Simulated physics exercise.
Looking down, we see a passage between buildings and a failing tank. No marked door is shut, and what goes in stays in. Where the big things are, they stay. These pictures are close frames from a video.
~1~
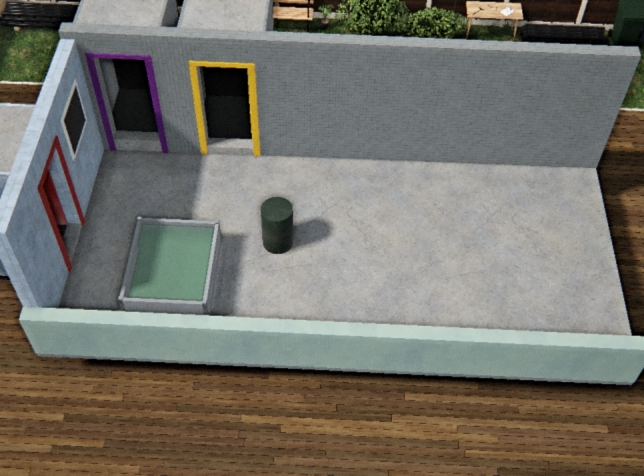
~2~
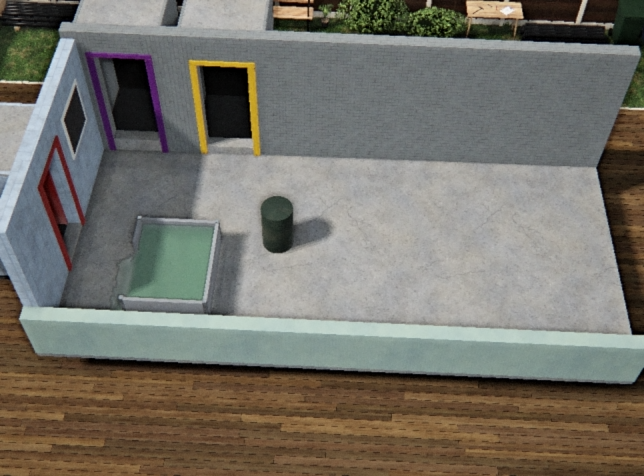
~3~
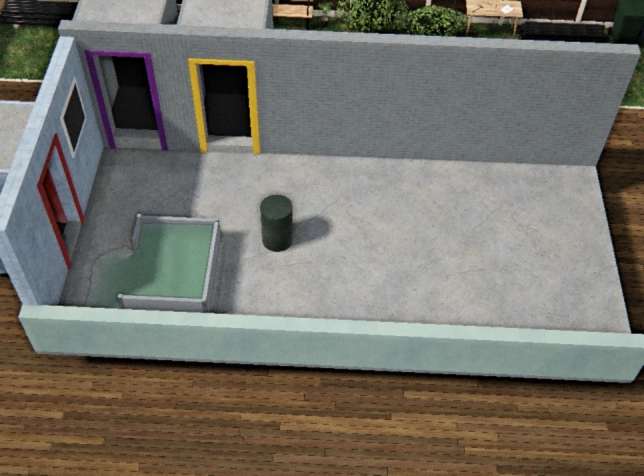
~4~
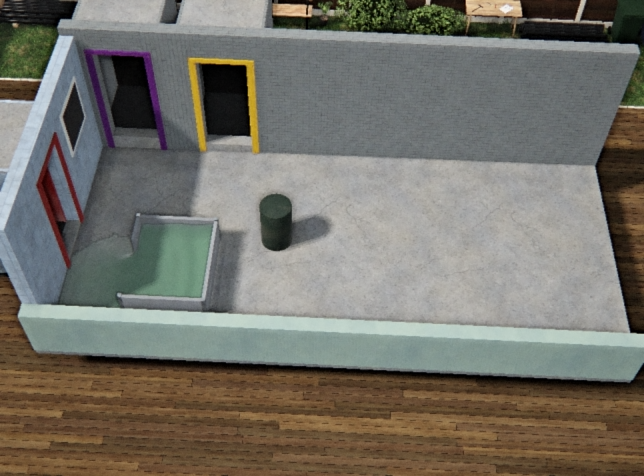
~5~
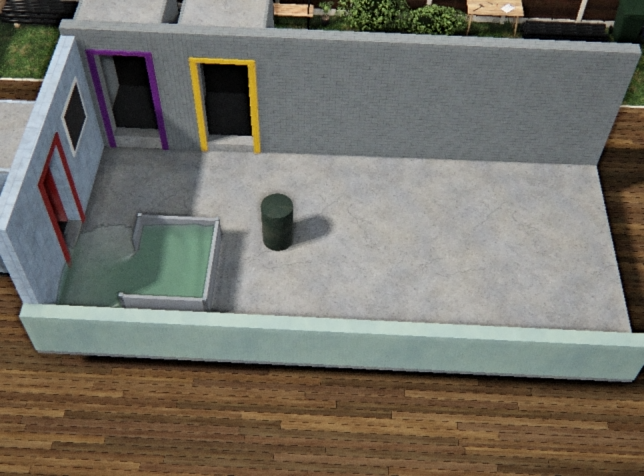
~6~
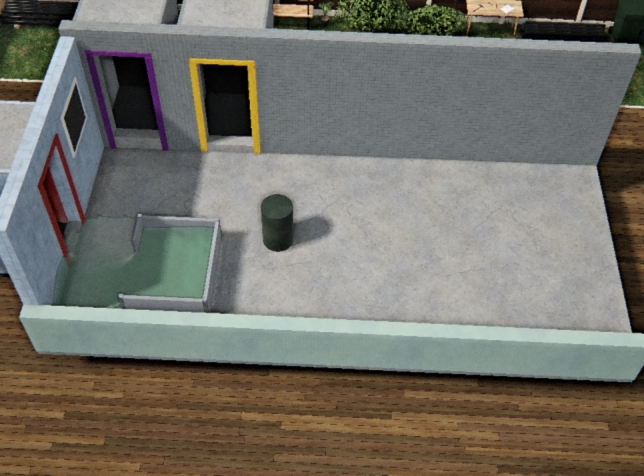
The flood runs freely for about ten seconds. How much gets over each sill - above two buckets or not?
At the yellow door, not above two buckets. At the red door, above two buckets. At the purple door, not above two buckets.
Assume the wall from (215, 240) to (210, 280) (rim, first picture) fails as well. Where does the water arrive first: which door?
My pick is the yellow door.
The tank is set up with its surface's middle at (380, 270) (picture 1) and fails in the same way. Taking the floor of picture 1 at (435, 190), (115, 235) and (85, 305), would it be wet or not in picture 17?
Result: Spared; inundated; inundated.
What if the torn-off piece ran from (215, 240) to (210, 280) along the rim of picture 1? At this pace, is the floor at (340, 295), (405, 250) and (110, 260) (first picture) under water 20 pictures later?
Going through them one by one, I'd say waterlogged, then waterlogged, then high and dry.
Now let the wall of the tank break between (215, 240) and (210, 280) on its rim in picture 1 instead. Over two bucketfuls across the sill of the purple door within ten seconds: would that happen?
My reading: Purple keeps below it.
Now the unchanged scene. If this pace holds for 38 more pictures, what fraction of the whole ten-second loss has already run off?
My reading is near 95 per cent.
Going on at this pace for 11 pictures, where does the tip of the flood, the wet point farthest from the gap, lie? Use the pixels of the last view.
My best guess is about (105, 149).
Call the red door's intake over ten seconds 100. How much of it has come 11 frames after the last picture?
Around 60 percent.
A moment on, water covers 10 % of the floor; the yellow door not reached, the red door over two buckets in, the purple door not reached.
Next, water covers 15 % of the floor; the yellow door not reached, the red door over two buckets in, the purple door wet at the sill, nothing in.
Then, water covers 30 % of the floor; the yellow door wet at the sill, nothing in, the red door over two buckets in, the purple door wet at the sill, nothing in.
Later, water covers 50 % of the floor; the yellow door wet at the sill, nothing in, the red door far over two buckets in, the purple door wet at the sill, nothing in.
In the end, water covers 70 % of the floor; the yellow door wet at the sill, nothing in, the red door far over two buckets in, the purple door wet at the sill, nothing in.
